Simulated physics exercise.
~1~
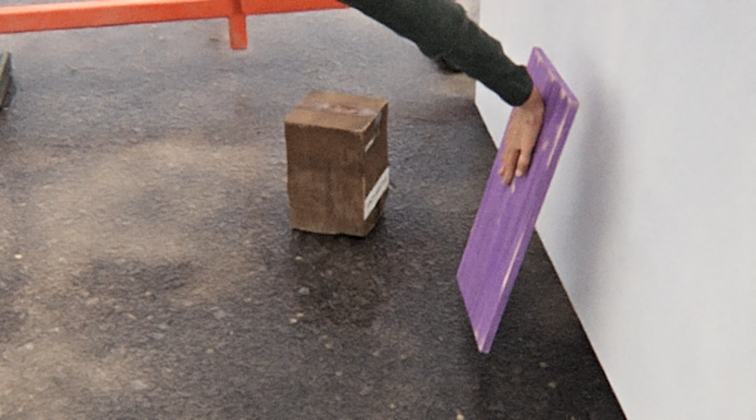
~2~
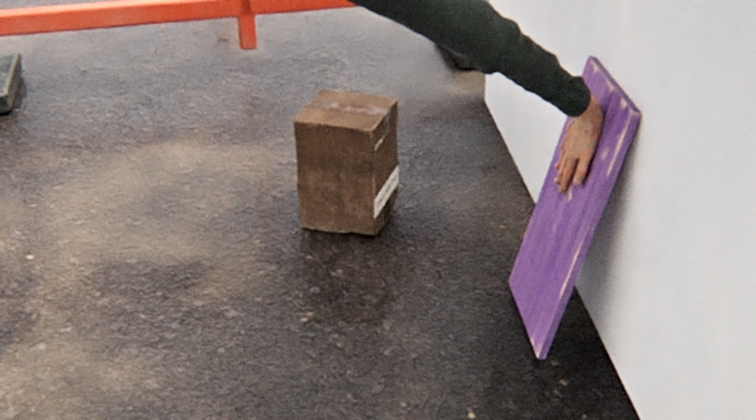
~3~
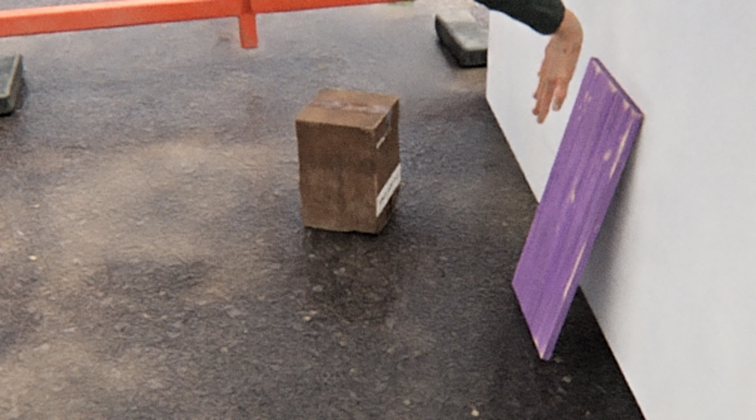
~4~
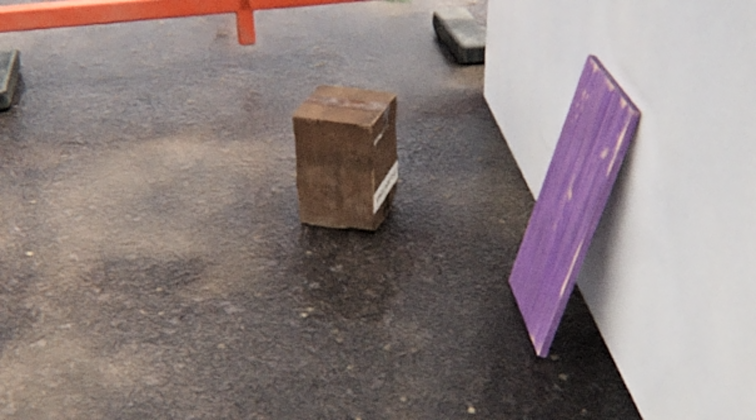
A purple board is leaned against a white wall by a hand, then stays propped there.
